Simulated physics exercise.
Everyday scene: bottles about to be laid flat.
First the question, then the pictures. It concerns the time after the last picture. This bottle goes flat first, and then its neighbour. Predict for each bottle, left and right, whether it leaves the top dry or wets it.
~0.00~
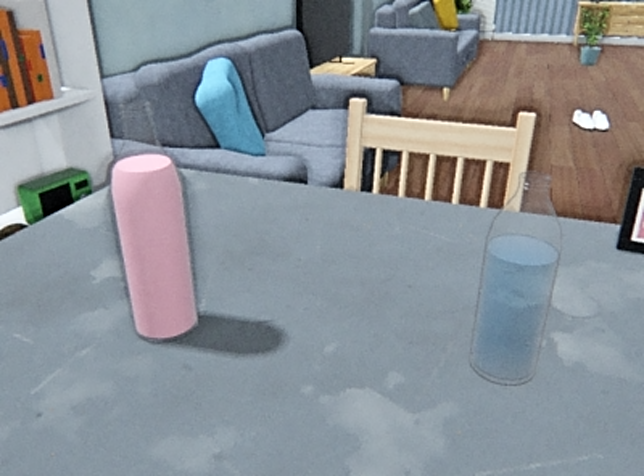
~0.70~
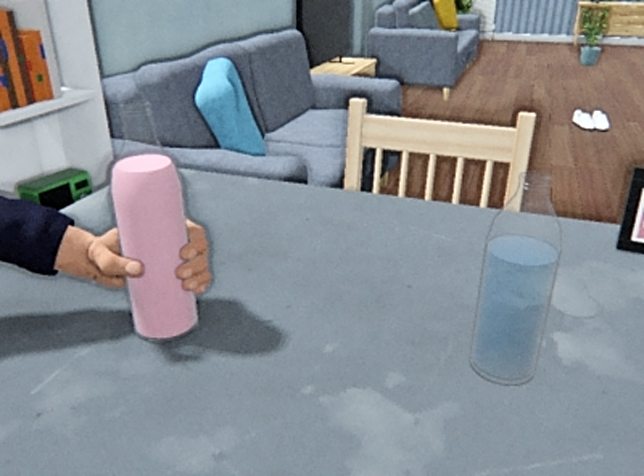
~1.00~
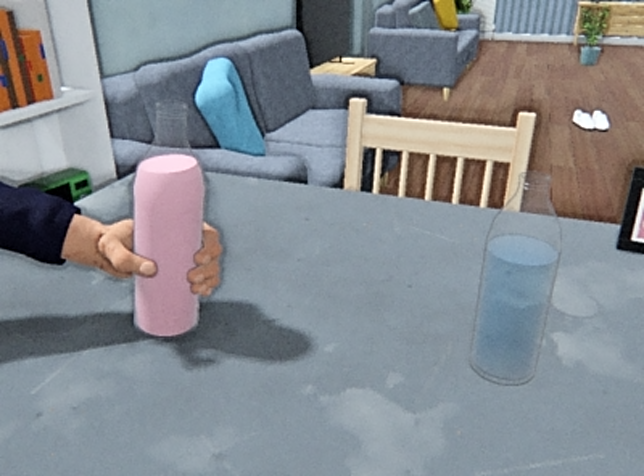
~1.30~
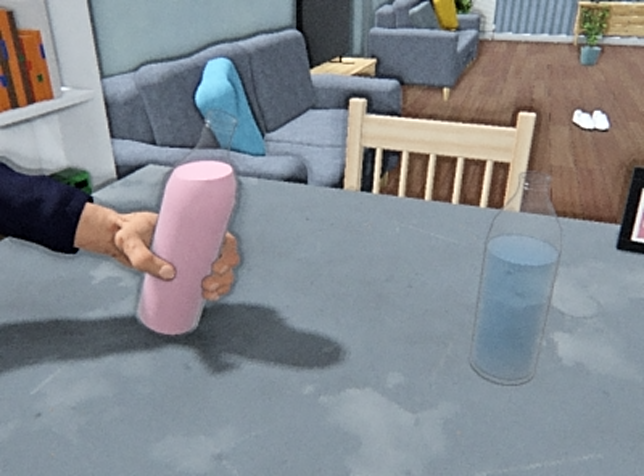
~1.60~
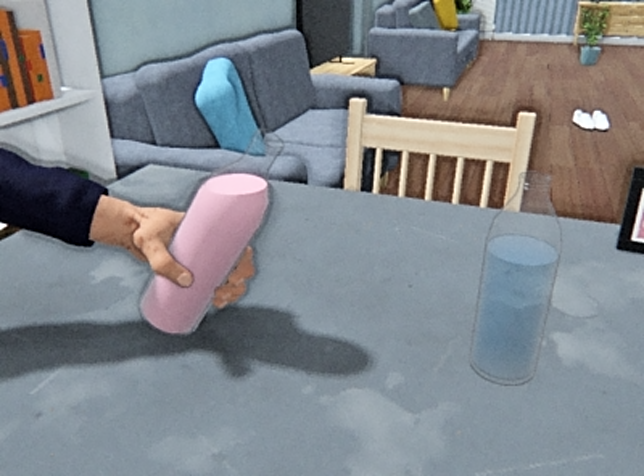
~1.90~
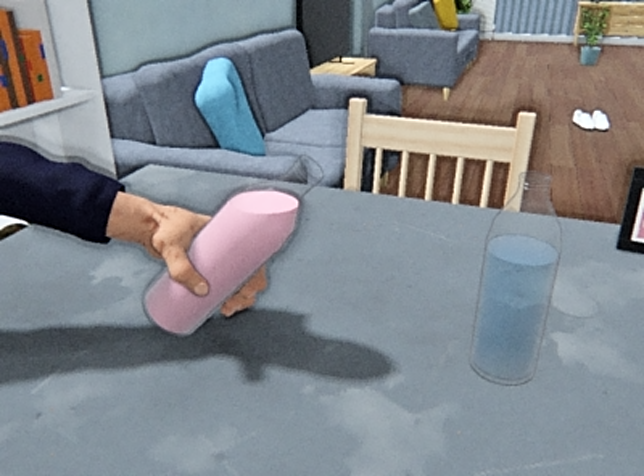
Left - wets it, right - wets it.
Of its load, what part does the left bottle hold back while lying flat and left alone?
About 35 %.
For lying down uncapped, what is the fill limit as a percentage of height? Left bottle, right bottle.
Roughly 24 percent, then 26 percent.
After 2.6 s, the left bottle is nearly down; left bottle, all still inside.
After 3.6 s, the left bottle lies flat; left bottle, a puddle at its mouth.
After 6.5 s, both lie flat; left bottle, a puddle at its mouth; right bottle, a puddle at its mouth.
